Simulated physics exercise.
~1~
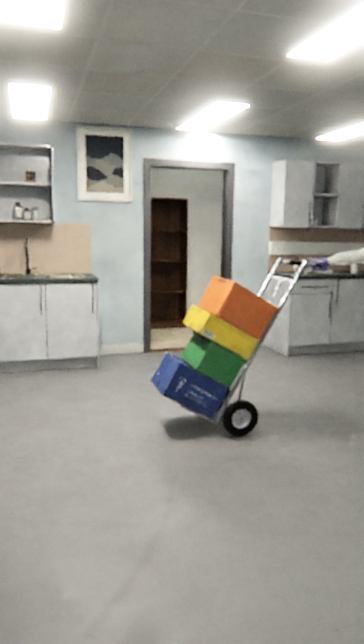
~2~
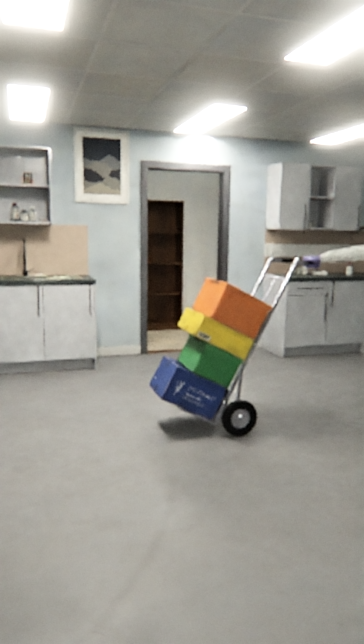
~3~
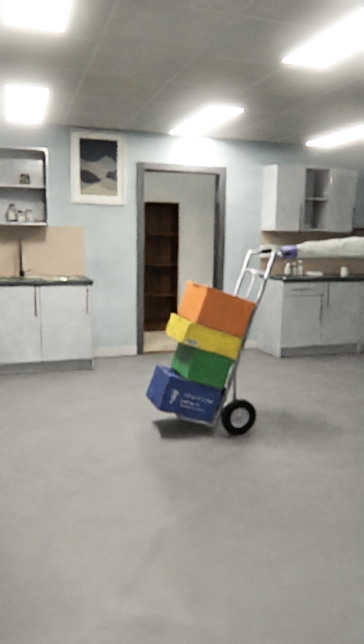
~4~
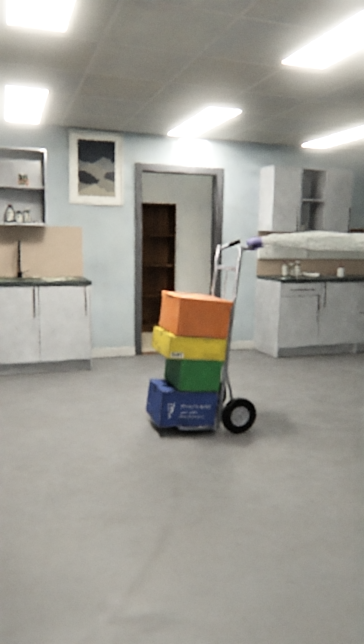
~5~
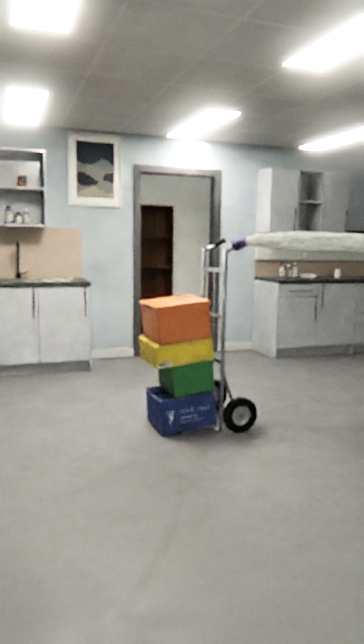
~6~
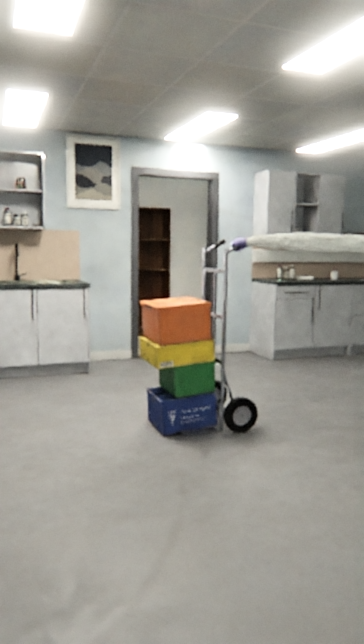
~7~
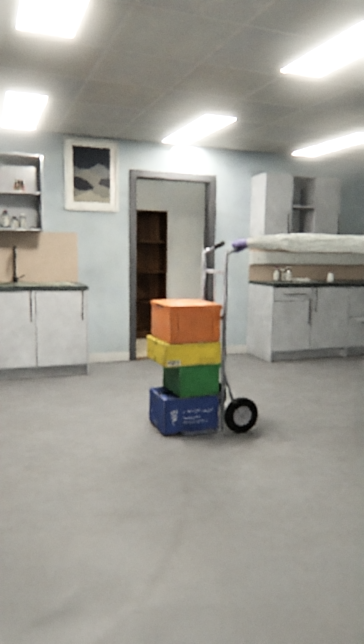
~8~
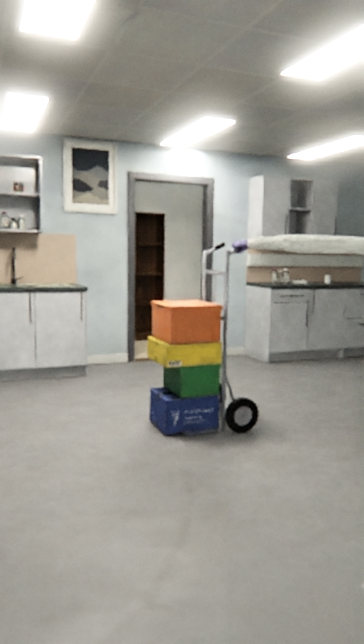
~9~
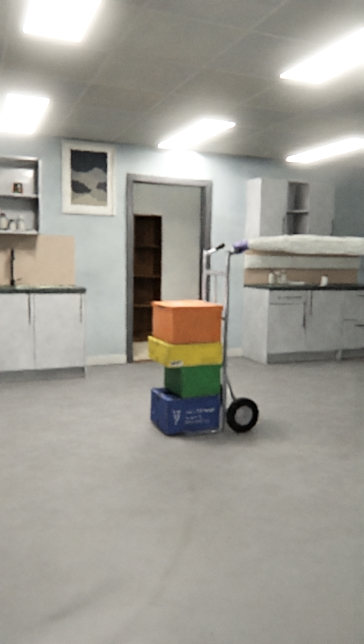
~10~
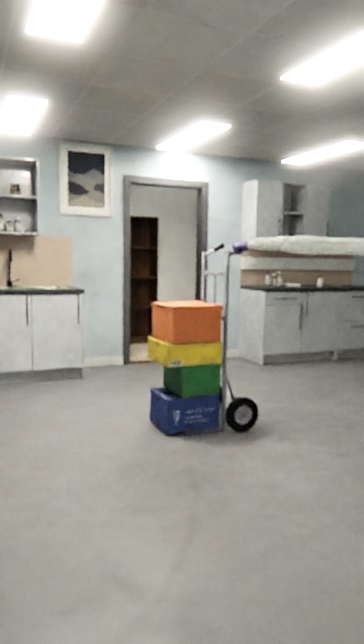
The clip shows a tilted sack truck stacked with a blue box, green tote, yellow parcel and orange tote being lowered upright by its handle. The load rocks briefly to the left as the truck lands, then settles back, and all four items remain stacked.
